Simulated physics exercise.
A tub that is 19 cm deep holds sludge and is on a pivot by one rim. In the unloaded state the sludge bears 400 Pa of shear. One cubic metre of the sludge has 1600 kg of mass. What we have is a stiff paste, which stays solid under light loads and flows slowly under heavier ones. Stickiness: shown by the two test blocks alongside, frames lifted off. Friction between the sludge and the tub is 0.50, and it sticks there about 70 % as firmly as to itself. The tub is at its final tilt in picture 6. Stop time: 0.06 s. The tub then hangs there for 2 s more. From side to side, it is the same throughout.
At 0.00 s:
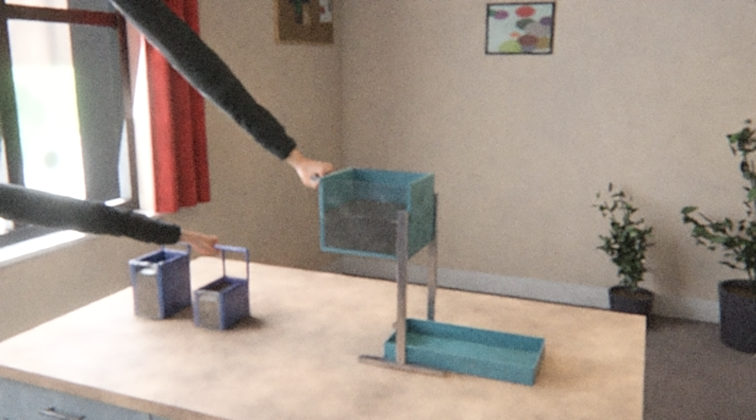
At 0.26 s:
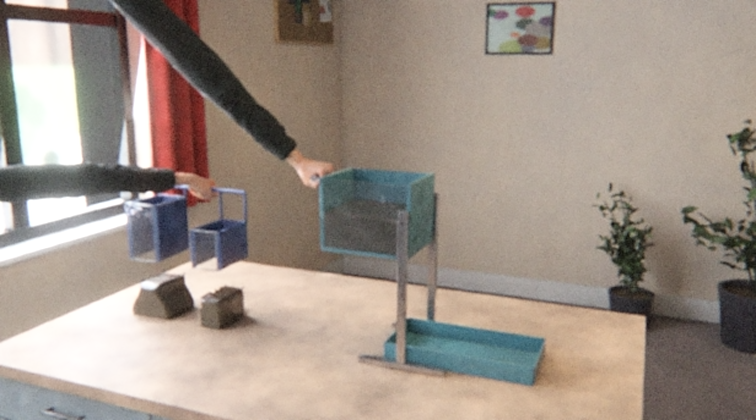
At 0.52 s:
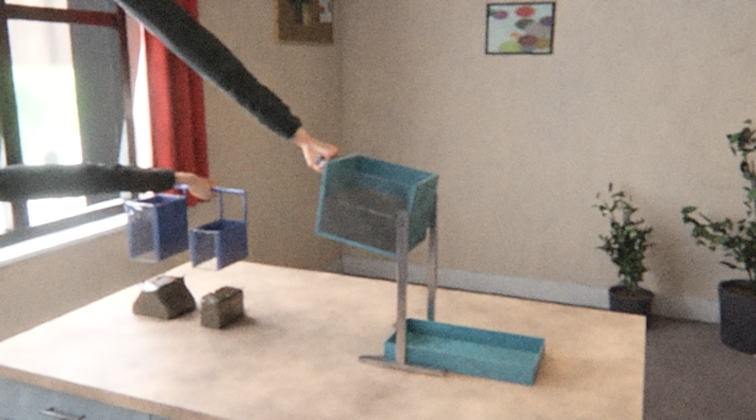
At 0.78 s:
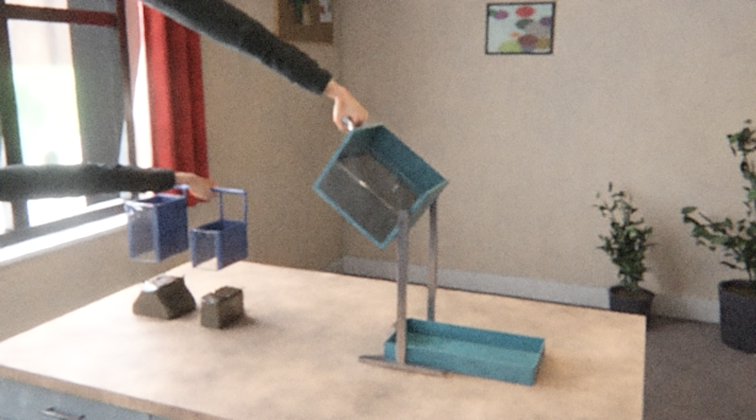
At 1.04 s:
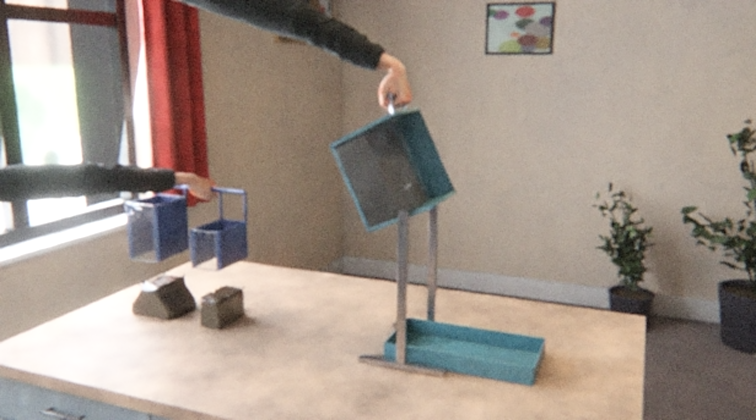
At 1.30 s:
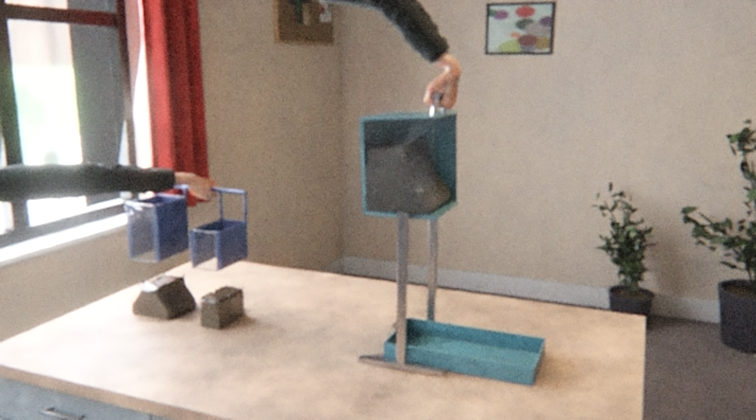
A teal tub of dark grey sludge turns on metal posts above a wooden table, seen from slightly above in a room with a window, red curtain, wall picture and potted plants. Two dark-sleeved arms reach in from the left, near two blue boxes and a low teal tray. One hand lifts the boxes off two brown blocks, the left slumping slightly, then the other swings the tub rightward onto its side, the sludge bulging inside, while the camera stays still.
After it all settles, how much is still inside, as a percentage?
Roughly 65 % is still inside.
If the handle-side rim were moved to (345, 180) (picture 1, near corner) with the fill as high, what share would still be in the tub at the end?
Around 100 percent would still be in the tub at the end.
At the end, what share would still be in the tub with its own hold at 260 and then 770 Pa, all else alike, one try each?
Roughly 50 % followed by roughly 100 %.
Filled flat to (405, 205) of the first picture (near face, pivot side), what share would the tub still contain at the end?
I'd put it close to 40 in a hundred.
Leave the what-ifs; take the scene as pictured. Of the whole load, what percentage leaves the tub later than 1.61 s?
Roughly 14 per cent of the load.
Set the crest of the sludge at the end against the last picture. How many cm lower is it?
Roughly 9 cm.
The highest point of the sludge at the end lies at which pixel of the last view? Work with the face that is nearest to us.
On the near face, the top ends up close to (401, 180).
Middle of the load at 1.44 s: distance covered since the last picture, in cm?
Measured shift, roughly 3 cm.
After 1.44 s, the tub is at 88 degrees and holds 95 %.
After 1.61 s, the tub is at 88 degrees and holds 79 %.
After 1.78 s, the tub is at 88 degrees and holds 67 %.
After 1.95 s, the tub is at 88 degrees and holds 65 %.
After 3.30 s, at the end, the tub is at 88 degrees and holds 65 %.
